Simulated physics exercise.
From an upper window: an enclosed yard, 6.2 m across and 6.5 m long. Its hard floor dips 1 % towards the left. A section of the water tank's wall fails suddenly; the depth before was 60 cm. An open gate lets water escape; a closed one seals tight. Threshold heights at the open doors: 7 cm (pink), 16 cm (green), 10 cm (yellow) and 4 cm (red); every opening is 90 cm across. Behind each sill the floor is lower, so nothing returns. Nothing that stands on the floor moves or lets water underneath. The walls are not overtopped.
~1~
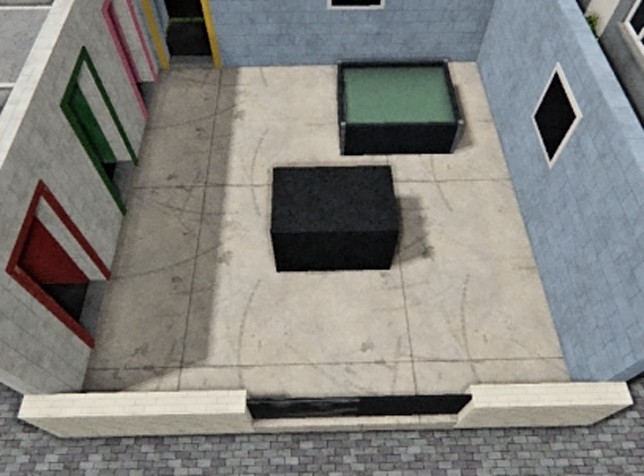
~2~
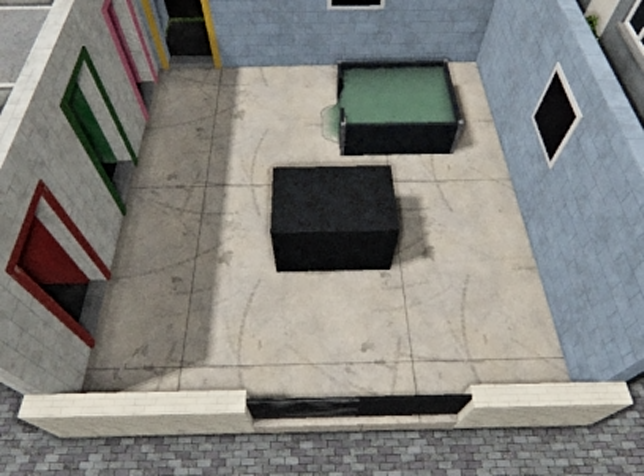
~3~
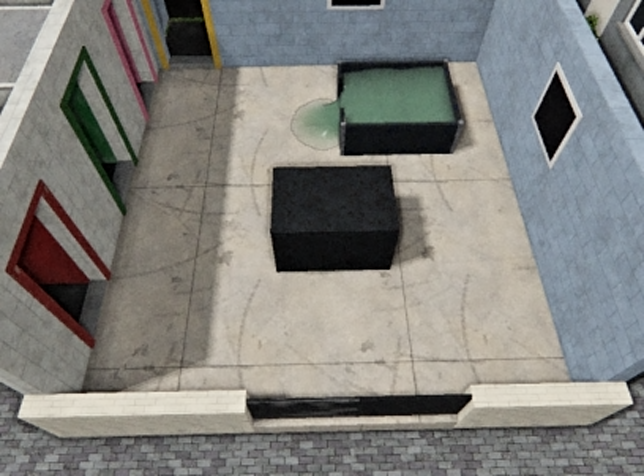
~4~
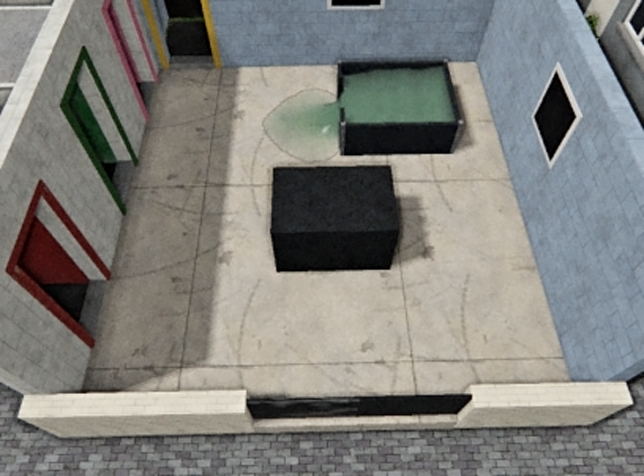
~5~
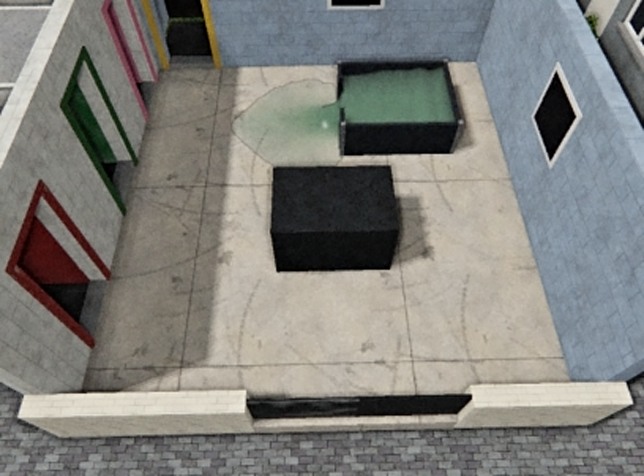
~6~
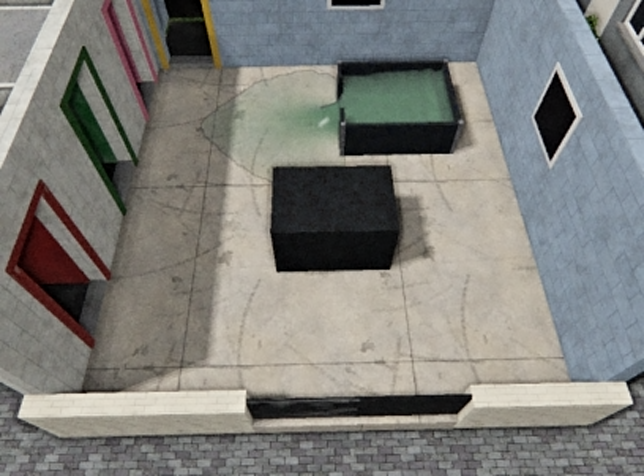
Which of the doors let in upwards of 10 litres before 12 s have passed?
The water let in: At the pink door it passes the limit; at the green door it does not reach the limit; at the yellow door it passes the limit; at the red door it passes the limit.
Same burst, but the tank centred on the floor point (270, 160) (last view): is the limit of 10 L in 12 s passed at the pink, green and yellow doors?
Against that limit: Pink over, green past it, yellow over.
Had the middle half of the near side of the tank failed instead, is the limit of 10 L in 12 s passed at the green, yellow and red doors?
Then: Green under, yellow not over, red past it.
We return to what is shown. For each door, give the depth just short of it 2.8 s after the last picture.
Depths in cm: Pink 15, green 11, yellow 12, red 6.
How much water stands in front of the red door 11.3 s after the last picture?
Roughly 8.0 cm deep.
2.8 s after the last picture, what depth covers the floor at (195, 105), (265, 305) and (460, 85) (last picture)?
Roughly 7, 0 and 0 cm, in turn.
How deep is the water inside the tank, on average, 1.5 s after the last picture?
Some 32 cm.
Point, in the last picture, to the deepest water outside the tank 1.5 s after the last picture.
Around (168, 75).
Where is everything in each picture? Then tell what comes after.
The first picture shows the water tank at (396, 95) is whole and still, 60 cm deep.
In the second picture, the front is at (327, 110), 0.4 m from the gap at (342, 115); 0.1 m2 of floor is under water; 60 cm left at the back of the water tank.
In the third picture, water pours out at (342, 115) and has run 0.8 m, to (298, 118); typically 9 cm deep outside, 60 cm at the water tank's back.
In the fourth picture, the front is at (271, 118), 1.3 m from the gap at (342, 115); 1.5 m2 of floor is under water; 60 cm left at the back of the water tank.
In the fifth picture, water pours out at (342, 114) and has run 1.9 m, to (237, 124); typically 4 cm deep outside, 54 cm at the water tank's back.
In the sixth picture, the front is at (207, 125), 2.4 m from the gap at (342, 114); 3.9 m2 of floor is under water; 50 cm left at the back of the water tank.
Then, 0.7 s after the last picture water covers 30 % of the floor and is deepest (26 cm) near (328, 124); pink door 10 cm at the sill, 1 L in, green door not reached, yellow door 3 cm at the sill, 0 L in, red door not reached.
Then, 1.5 s after the last picture water covers 35 % of the floor and is deepest (28 cm) near (168, 75); pink door 20 cm at the sill, 34 L in, green door 16 cm at the sill, 0 L in, yellow door 11 cm at the sill, 0 L in, red door not reached.
Then, 2.8 s after the last picture water covers 40 % of the floor and is deepest (18 cm) near (158, 75); pink door 15 cm at the sill, 101 L in, green door 11 cm at the sill, 1 L in, yellow door 12 cm at the sill, 11 L in, red door 6 cm at the sill, 1 L in.
Then, 6.3 s after the last picture water covers 55 % of the floor and is deepest (12 cm) near (78, 411); pink door 10 cm at the sill, 154 L in, green door 7 cm at the sill, 1 L in, yellow door 8 cm at the sill, 22 L in, red door 5 cm at the sill, 6 L in.
Then, 11.3 s after the last picture water covers 80 % of the floor and is deepest (8 cm) near (78, 411); pink door 6 cm at the sill, 163 L in, green door 6 cm at the sill, 1 L in, yellow door 6 cm at the sill, 22 L in, red door 8 cm at the sill, 33 L in.
